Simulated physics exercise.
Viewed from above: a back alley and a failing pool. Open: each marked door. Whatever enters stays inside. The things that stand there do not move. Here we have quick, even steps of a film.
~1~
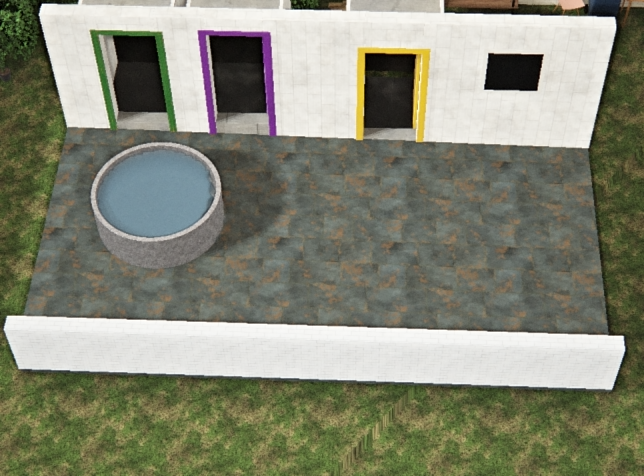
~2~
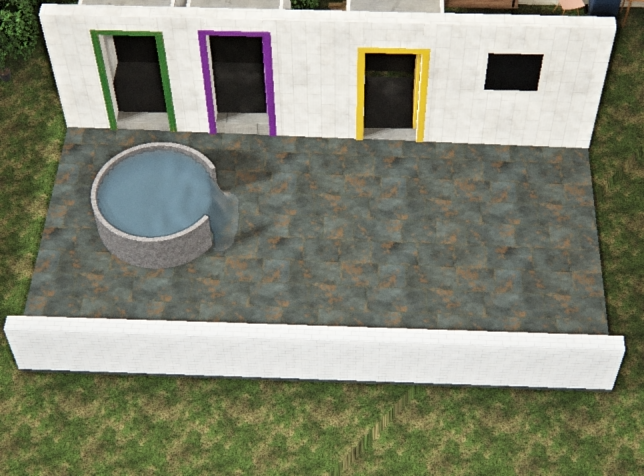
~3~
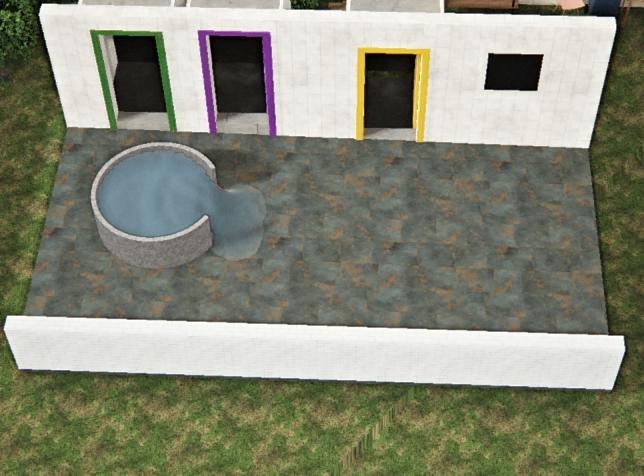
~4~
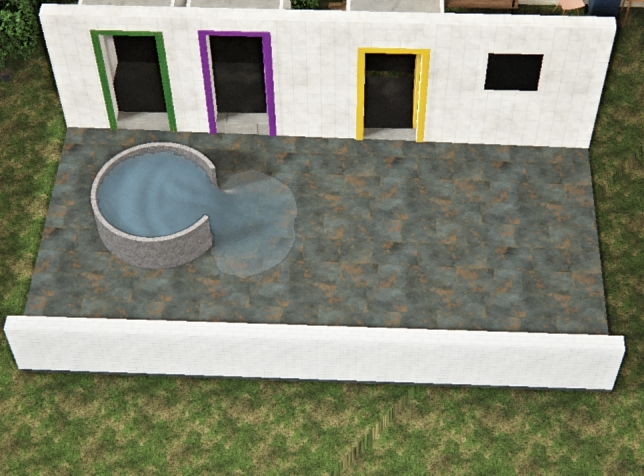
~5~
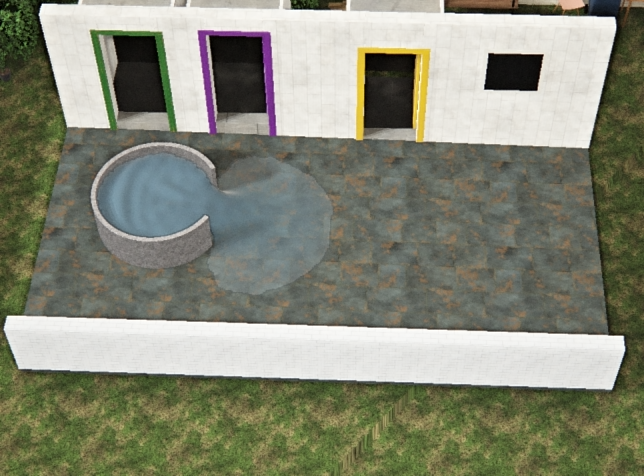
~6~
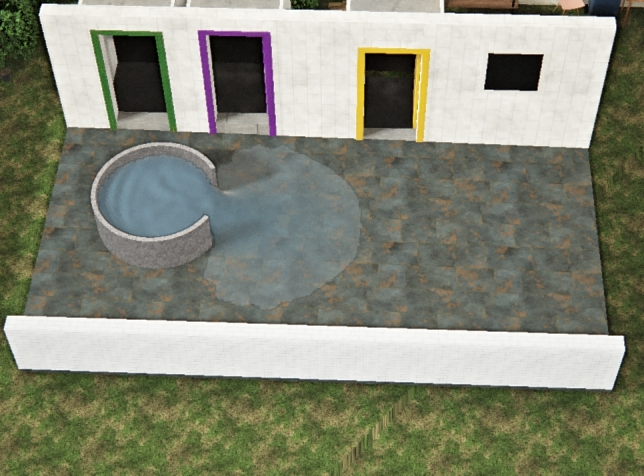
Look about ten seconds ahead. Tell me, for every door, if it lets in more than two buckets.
Here it is: The green door keeps it to two or fewer; the yellow door lets more than two through; the purple door keeps it to two or fewer.
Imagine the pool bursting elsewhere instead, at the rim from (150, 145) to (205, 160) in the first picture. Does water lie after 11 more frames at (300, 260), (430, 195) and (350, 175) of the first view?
Point one not reached; point two reached; point three reached.
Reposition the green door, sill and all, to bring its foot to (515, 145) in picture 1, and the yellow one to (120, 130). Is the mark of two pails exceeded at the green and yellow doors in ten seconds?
Green door: Under the limit; yellow door: Under the limit.
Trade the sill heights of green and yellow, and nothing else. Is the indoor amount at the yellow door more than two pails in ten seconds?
In short, the yellow admits less.
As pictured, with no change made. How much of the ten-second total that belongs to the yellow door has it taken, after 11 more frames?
By then roughly 25 percent of the ten-second total is in.
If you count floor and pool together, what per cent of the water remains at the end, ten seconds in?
I reckon around 28 in a hundred.
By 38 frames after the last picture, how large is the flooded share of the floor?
Close to 65 percent, by my reckoning.
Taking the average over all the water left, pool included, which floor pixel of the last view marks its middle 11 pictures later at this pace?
Near (285, 225).
A moment on, water covers 35 % of the floor; the green door not reached, the yellow door wet at the sill, nothing in, the purple door wet at the sill, nothing in.
Next, water covers 60 % of the floor; the green door not reached, the yellow door under two buckets in, the purple door wet at the sill, nothing in.
Then, water covers 65 % of the floor; the green door not reached, the yellow door over two buckets in, the purple door wet at the sill, nothing in.
Later, water covers 65 % of the floor; the green door not reached, the yellow door over two buckets in, the purple door wet at the sill, nothing in.
In the end, water covers 40 % of the floor; the green door not reached, the yellow door over two buckets in, the purple door wet at the sill, nothing in.
